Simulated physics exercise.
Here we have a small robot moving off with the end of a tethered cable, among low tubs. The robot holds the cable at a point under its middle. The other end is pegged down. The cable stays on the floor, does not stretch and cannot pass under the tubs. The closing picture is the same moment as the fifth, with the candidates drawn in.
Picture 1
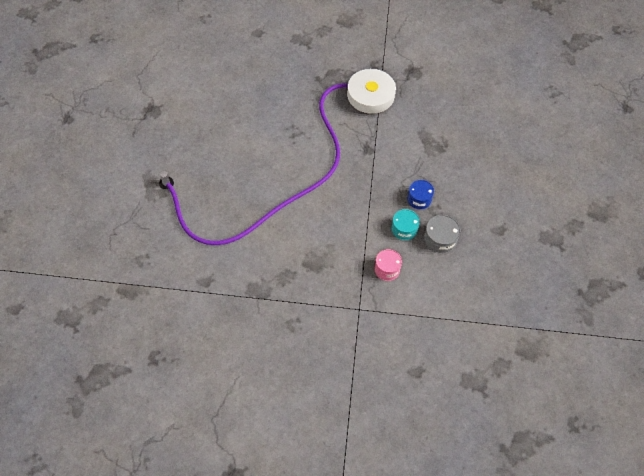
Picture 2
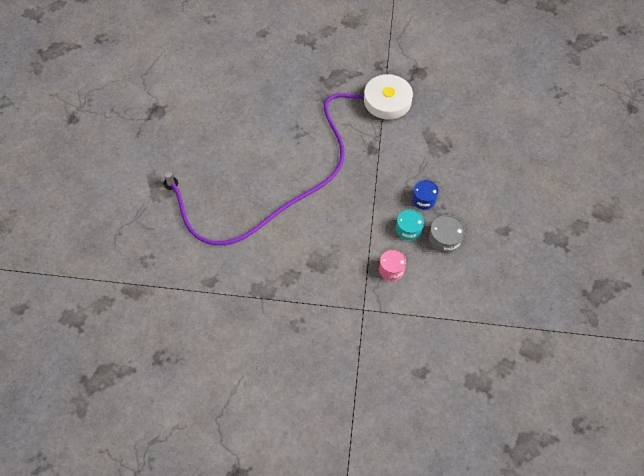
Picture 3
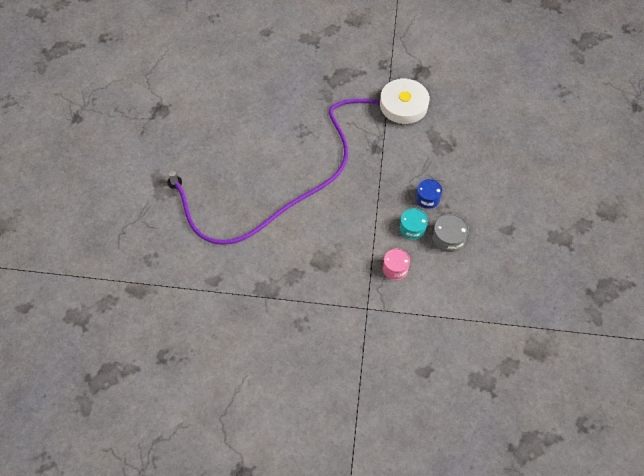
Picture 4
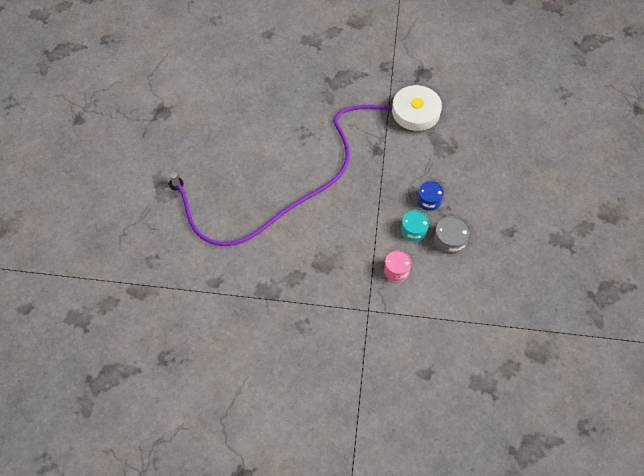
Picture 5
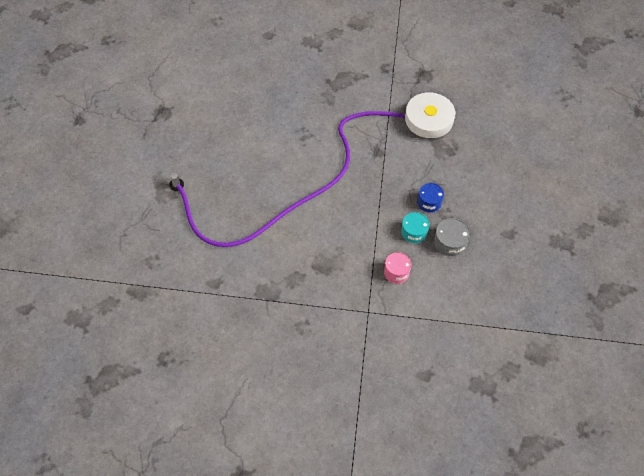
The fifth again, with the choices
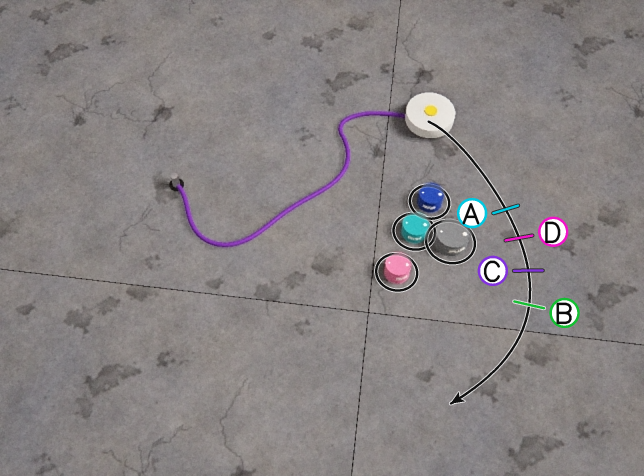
At the start, a round white robot with a yellow centre sits at the top of a grey floor, a purple cable curving from it to a peg at left, above four small tubs. The robot then moves right and slightly down, drawing the cable's near end along, while the tubs stay put.
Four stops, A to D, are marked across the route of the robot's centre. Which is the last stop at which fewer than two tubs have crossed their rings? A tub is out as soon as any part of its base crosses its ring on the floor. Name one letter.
Up to mark B.
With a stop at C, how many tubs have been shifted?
By then, none.
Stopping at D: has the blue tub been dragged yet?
By then, no.
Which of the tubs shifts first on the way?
The blue tub.
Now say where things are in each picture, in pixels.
Peg (165, 179); turquoise tub (405, 225); grey tub (442, 234), in the first picture.
Robot (388, 98); pink tub (392, 266), in the second picture.
Robot (404, 102); turquoise tub (414, 224), in the third picture.
Robot (417, 109); blue tub (430, 196), in the fourth picture.
Robot (430, 116); peg (175, 180); turquoise tub (415, 228); grey tub (452, 237), in the fifth picture.
On the copy, A at (506, 209); B at (529, 305); C at (528, 271); D at (519, 238); the route from (429, 122) via (525, 257) to (451, 404).
On B. First, robot (483, 167).
Then, robot (521, 233).
Finally, robot (532, 301); blue tub (428, 204); one over the rings.
By contrast, A is within the limit but short; C is within the limit but short; D is within the limit but short.
